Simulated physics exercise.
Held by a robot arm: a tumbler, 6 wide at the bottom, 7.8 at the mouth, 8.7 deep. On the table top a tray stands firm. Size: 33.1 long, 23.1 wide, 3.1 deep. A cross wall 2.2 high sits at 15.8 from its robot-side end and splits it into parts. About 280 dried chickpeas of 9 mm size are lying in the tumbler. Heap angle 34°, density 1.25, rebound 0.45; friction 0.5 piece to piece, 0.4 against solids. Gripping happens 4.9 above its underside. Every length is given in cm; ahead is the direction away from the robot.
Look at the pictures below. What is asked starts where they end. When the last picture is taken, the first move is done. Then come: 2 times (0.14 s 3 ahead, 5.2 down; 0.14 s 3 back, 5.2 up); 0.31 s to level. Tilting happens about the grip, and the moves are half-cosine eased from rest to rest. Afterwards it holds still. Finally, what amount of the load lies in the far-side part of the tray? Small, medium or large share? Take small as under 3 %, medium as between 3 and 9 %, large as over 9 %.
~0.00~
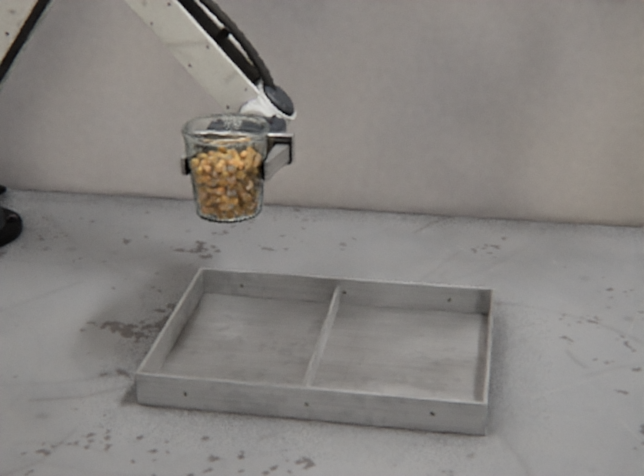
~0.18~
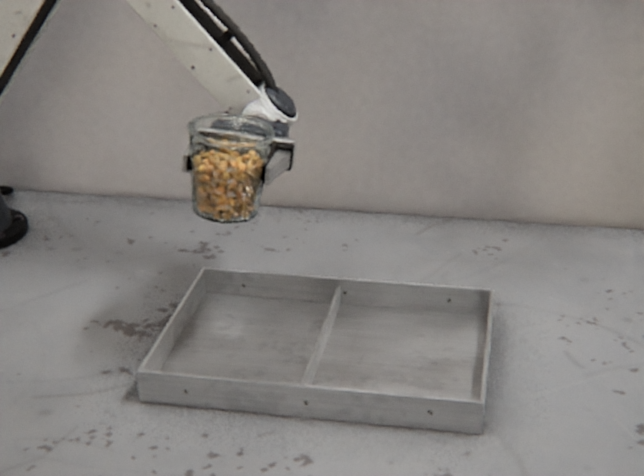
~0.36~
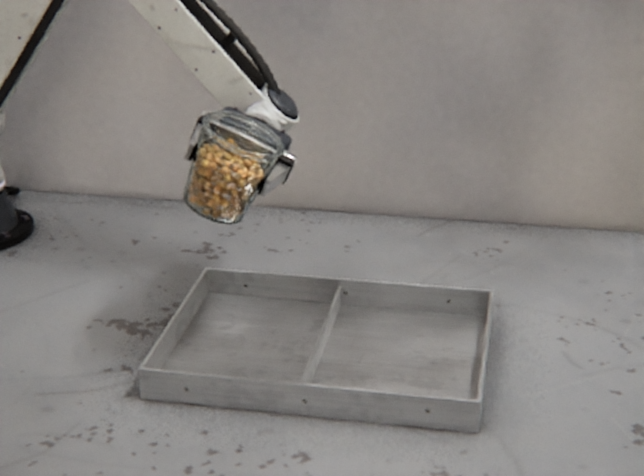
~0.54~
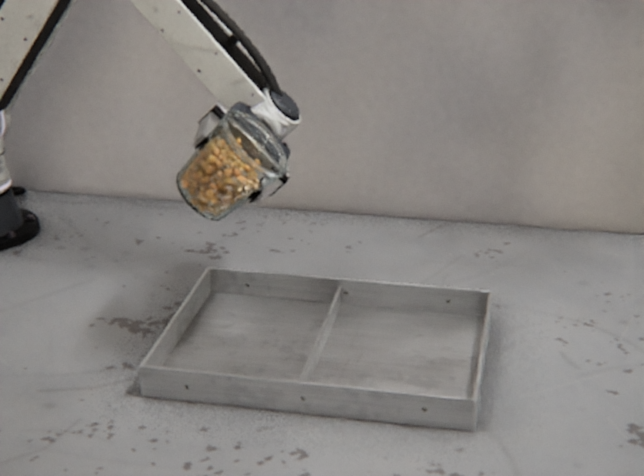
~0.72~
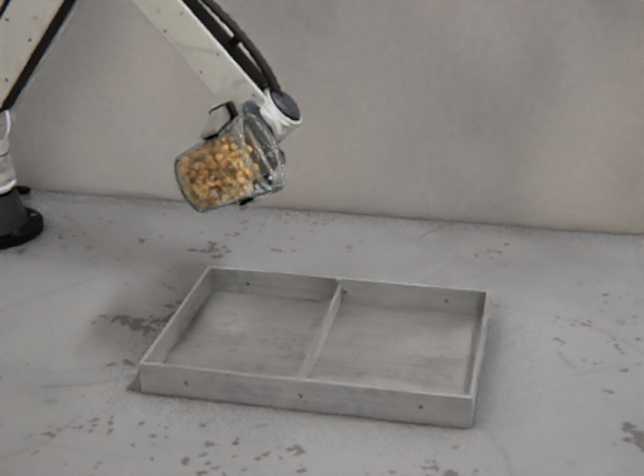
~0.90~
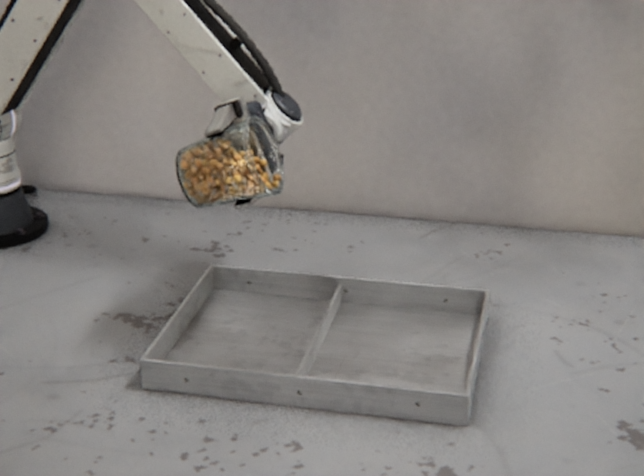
A medium share.
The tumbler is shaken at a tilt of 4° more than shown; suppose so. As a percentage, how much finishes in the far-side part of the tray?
It would be near 10 per cent.
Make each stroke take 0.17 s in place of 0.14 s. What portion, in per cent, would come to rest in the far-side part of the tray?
Estimate for that case: 0 %.
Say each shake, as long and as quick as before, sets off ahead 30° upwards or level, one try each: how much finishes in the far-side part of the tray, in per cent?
Estimates, in order: 65 % then 45 %.
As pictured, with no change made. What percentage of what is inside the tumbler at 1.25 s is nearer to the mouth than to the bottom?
Mouth half share: Roughly 35 %.
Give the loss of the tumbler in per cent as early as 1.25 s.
Roughly 5 percent up to then.
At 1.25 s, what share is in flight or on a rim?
Logged share: Close to 1 per cent.
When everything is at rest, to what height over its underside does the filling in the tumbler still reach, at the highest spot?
Top of the fill: Near 8.0 cm.
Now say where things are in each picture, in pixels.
Tumbler middle at (227, 171), level; upper third of the load around (228, 162), from x 195 to 260, top at y 145; 279 in the tumbler, in the first picture.
Tumbler middle at (228, 171), tilted 7° forward; upper third of the load around (227, 162), from x 200 to 260, top at y 145, in the second picture.
Tumbler middle at (228, 171), tilted 24° forward; upper third of the load around (222, 163), from x 190 to 260, top at y 140, in the third picture.
Tumbler middle at (227, 170), tilted 45° forward; upper third of the load around (221, 160), from x 185 to 260, top at y 140, in the fourth picture.
Tumbler middle at (226, 169), tilted 62° forward; upper third of the load around (220, 157), from x 185 to 255, top at y 140, in the fifth picture.
Tumbler middle at (227, 167), tilted 69° forward; upper third of the load around (217, 157), from x 185 to 275, top at y 140; 279 in the tumbler, in the sixth picture.
By 1.25 s, tilted 69° forward, highest piece 21 above the table; 272 in the tumbler, 4 in the far-side part, 3 in flight or on a rim.
By 1.60 s, tilted 41° forward, highest piece 22 above the table; 254 in the tumbler, 12 in the far-side part, 10 in the robot-side part, 3 in flight or on a rim.
By 1.97 s, level, highest piece 24 above the table; 254 in the tumbler, 13 in the far-side part, 12 in the robot-side part.
By 3.02 s, level, highest piece 24 above the table; 254 in the tumbler, 13 in the far-side part, 12 in the robot-side part.
Final count, 254 in the tumbler, 13 in the far-side part, 12 in the robot-side part. That is 5 % in the far-side part of the tray.
